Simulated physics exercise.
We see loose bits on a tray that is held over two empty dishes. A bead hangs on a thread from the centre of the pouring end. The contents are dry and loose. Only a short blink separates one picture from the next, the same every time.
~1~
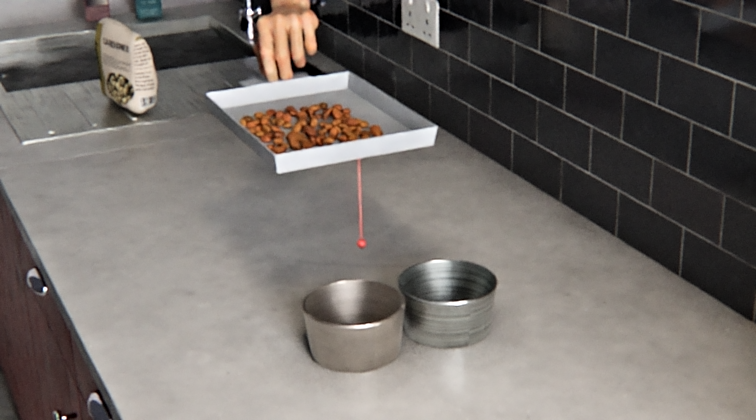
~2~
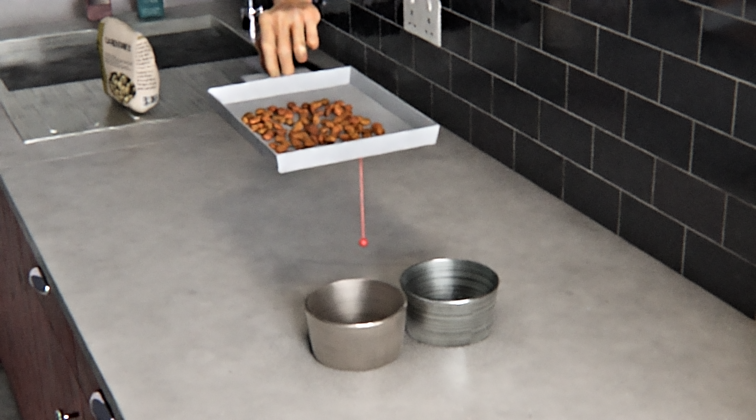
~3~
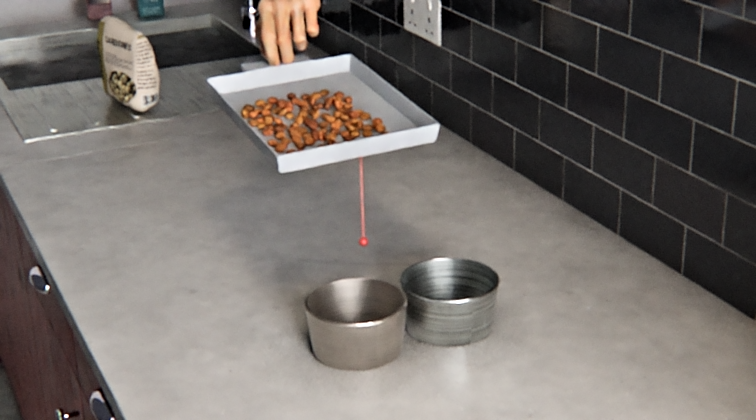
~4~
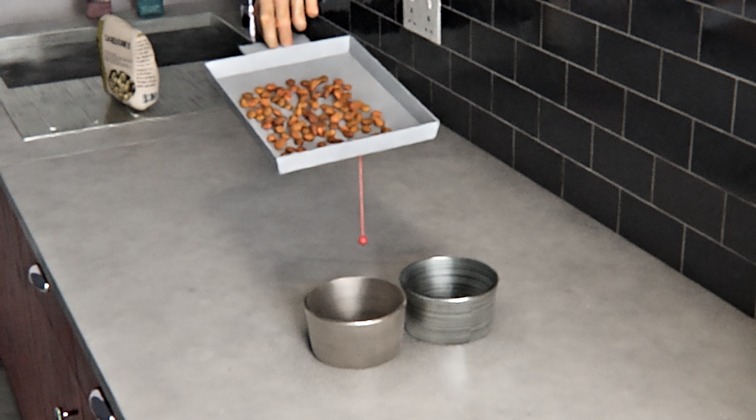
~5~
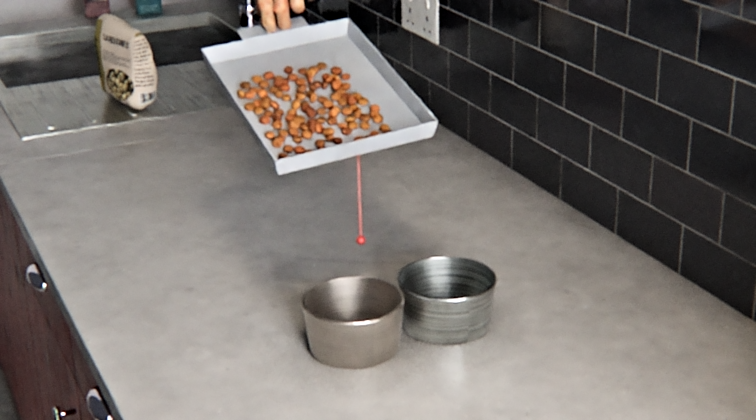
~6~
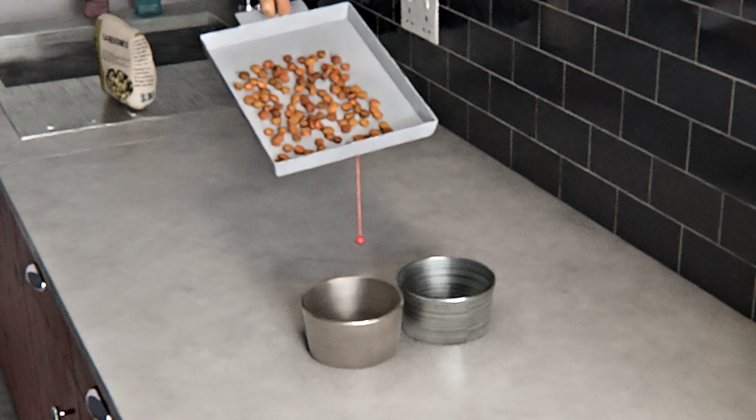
At the start, a hand holds a white tray of brown dog kibble nearly level above two empty metal dishes on a grey counter, a red bead hanging beneath its near edge. The hand then gradually raises the far end, tipping the tray toward its near left corner, while the dishes stay still.
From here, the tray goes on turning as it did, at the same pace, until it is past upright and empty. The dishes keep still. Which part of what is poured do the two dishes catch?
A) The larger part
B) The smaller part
(B) The smaller part.
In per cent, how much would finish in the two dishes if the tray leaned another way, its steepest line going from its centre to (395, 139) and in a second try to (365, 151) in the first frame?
Near 0 % and 30 %.
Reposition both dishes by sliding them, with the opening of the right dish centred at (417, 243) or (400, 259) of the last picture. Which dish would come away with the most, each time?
Well, first the left-hand one, then the left-hand one.
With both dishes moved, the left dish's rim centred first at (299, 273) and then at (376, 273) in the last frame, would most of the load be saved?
Earlier try a majority share, later try a minority share.
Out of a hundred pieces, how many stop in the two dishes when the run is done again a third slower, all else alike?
Estimated share: Some 10%.
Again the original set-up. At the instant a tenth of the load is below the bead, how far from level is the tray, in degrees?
The angle is roughly 85° at that point.
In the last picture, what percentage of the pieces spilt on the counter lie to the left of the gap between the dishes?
Reading: Around 100 %.
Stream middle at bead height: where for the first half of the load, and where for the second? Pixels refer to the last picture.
Earlier half at (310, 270), later half at (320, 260).
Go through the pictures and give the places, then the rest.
The first picture shows corners of the pouring end at (277, 154) and (433, 126), level; middle of the load at (308, 131), bits of dog kibble; left dish at (375, 343); right dish at (470, 319); bead on its thread at (361, 243).
The second picture shows corners of the pouring end at (279, 153) and (435, 125), level; middle of the load at (309, 128).
The third picture shows corners of the pouring end at (280, 154) and (435, 123), tipped barely, lowest at the left corner; middle of the load at (309, 123).
The fourth picture shows corners of the pouring end at (279, 156) and (435, 121), tipped a little, lowest at the left corner; middle of the load at (309, 115).
The fifth picture shows corners of the pouring end at (278, 158) and (433, 120), tipped clearly, lowest at the left corner; middle of the load at (307, 109).
The sixth picture shows corners of the pouring end at (277, 161) and (433, 119), tipped clearly, lowest at the left corner; middle of the load at (306, 103); left dish at (373, 339); right dish at (469, 316).
Soon, tray tipped steeply; nearly all on the tray; a stray few in the air.
A while on, tray tipped past a quarter turn; about a third on the tray; a small part in the left dish; about a third outside both; about a quarter in the air.
Towards the end, tray tipped past a quarter turn; a small part in the left dish; a stray few in the right dish; most outside both.
Finally, tray tipped past a quarter turn; a small part in the left dish; a stray few in the right dish; most outside both.
